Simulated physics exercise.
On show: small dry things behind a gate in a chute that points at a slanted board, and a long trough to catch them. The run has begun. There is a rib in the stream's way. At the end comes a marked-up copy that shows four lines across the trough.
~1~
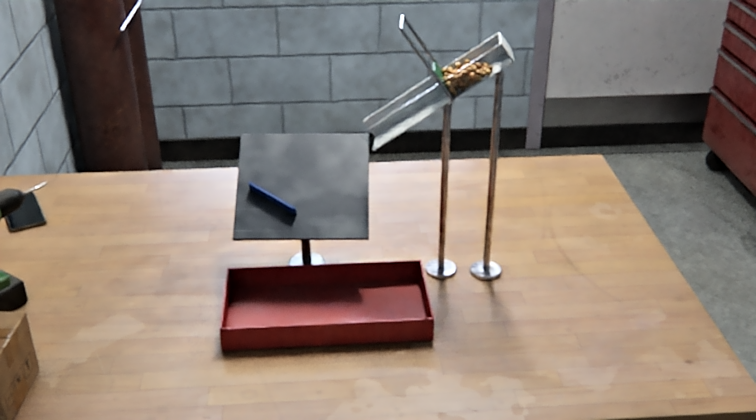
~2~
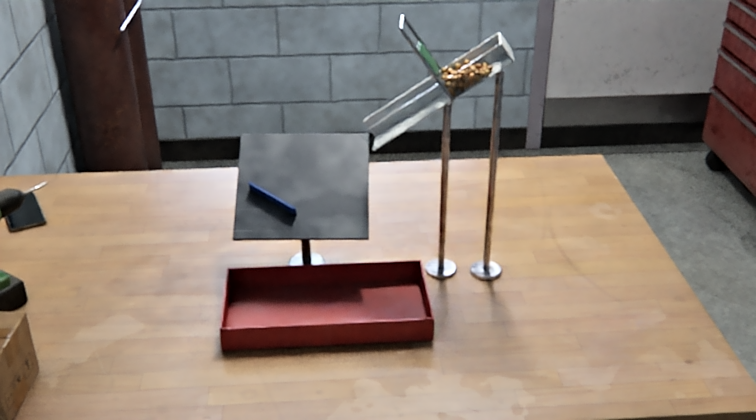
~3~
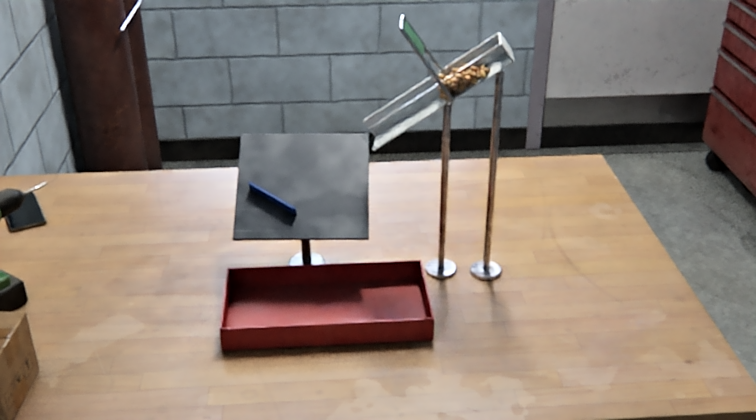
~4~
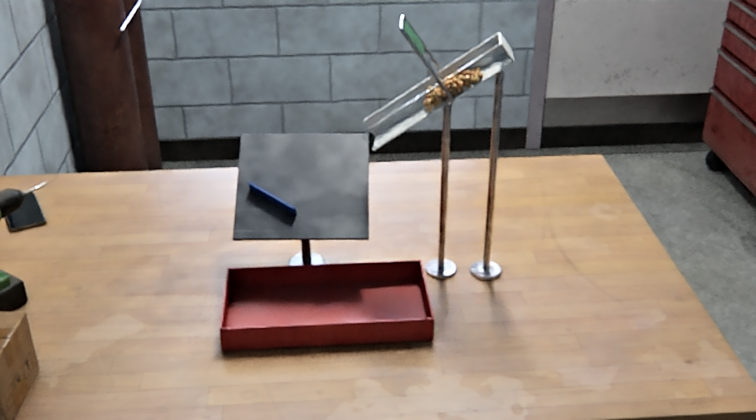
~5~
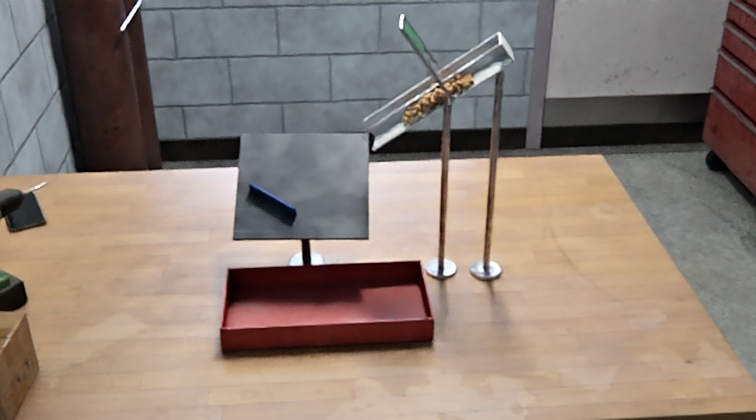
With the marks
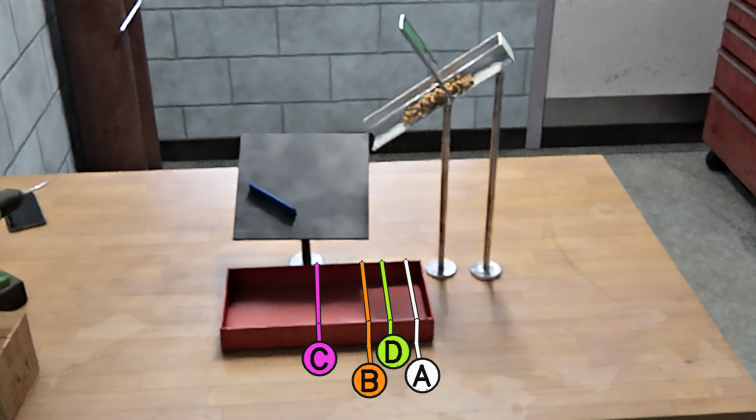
In a workshop with grey block walls, a wooden tabletop is seen from slightly above by a still camera. A dark tilted board with a blue rib stands behind an empty red trough, and to the right a clear sloping chute on two metal posts holds small golden-brown beads behind a green-edged gate. The gate lifts, and the beads slide down and leftward, stretching along the chute.
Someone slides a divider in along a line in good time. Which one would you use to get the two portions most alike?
C works best here.
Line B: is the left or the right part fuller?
The left side.
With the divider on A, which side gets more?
Left.
On the marked copy, line A crosses the front rim at (416, 319); line B crosses the front rim at (368, 321); line C crosses the front rim at (318, 324); line D crosses the front rim at (390, 320).
With A, of what is caught, every piece on the left of the divider, not one piece on the right.
With B, of what is caught, every piece on the left of the divider, not one piece on the right.
With C, of what is caught, roughly two thirds on the left of the divider, roughly a third on the right.
With D, of what is caught, every piece on the left of the divider, not one piece on the right.
